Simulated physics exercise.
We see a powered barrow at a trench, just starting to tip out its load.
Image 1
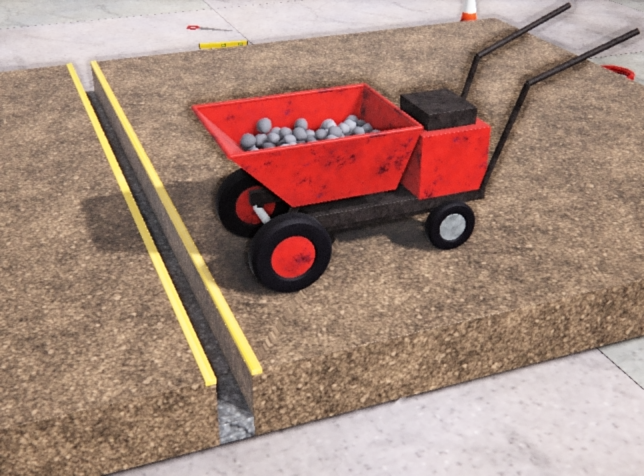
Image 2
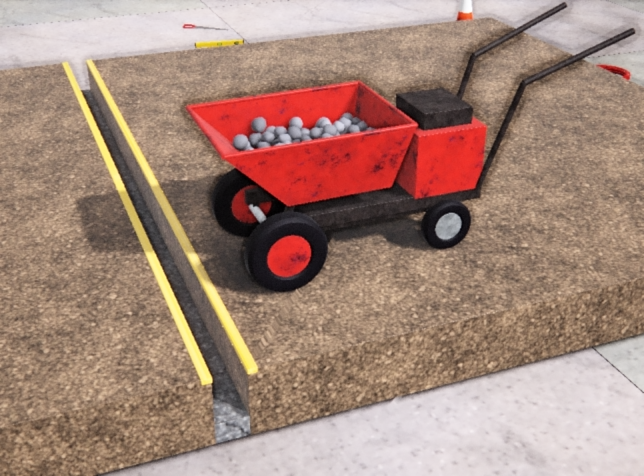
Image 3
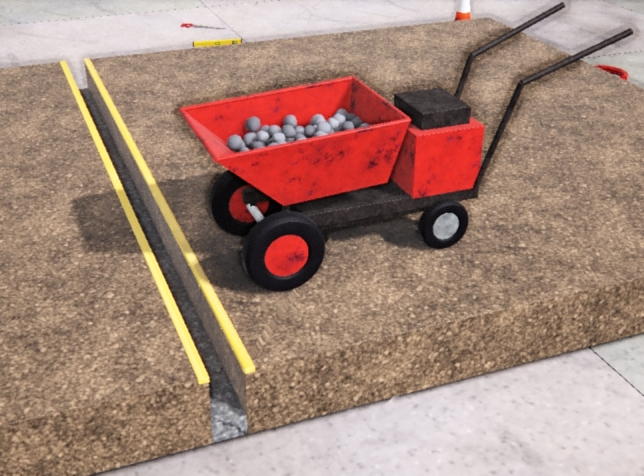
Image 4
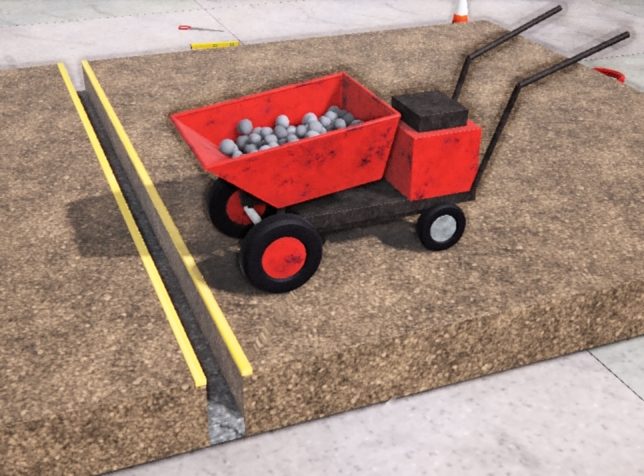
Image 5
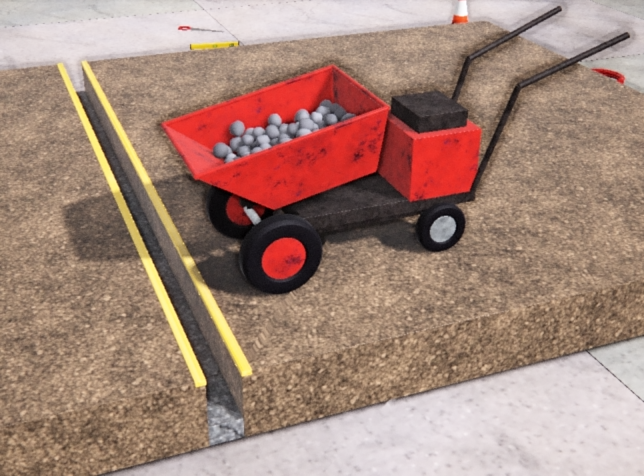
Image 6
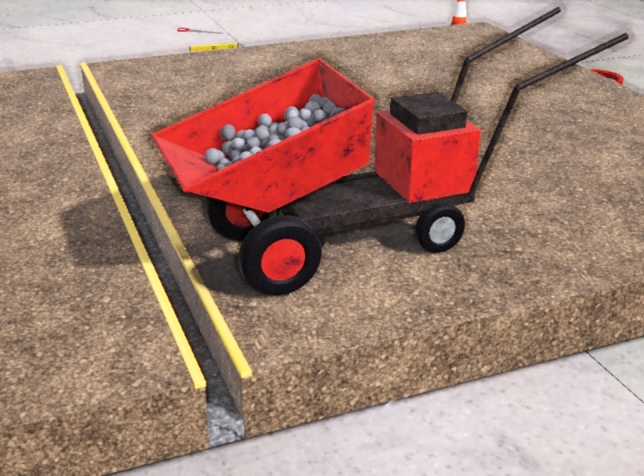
Red skip of a powered barrow, loaded with round grey cobbles, tilting gradually forward to the left beside a narrow yellow-edged trench.
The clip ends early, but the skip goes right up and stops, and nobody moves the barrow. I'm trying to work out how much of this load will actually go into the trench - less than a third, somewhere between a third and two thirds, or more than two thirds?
I would say less than a third of it.
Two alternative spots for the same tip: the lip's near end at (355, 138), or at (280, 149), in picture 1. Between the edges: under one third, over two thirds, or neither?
Lab note - position 1: Less than a third; position 2: Between a third and two thirds.
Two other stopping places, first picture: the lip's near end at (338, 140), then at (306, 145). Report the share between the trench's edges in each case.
Result: 30 in a hundred, then 50 in a hundred.
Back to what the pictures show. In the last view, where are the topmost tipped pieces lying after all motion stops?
Top, approx.: (114, 273).
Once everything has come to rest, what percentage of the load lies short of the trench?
Roughly 0 percent.
Soon, skip tipped steeply; all in the skip.
A while on, skip tipped right over; about two thirds in the skip; about a third beyond it.
Towards the end, skip tipped right over; about a third in the skip; about two thirds beyond it.
Finally, skip tipped right over; about a third in the skip; none in or heaped over the trench; about two thirds beyond it.
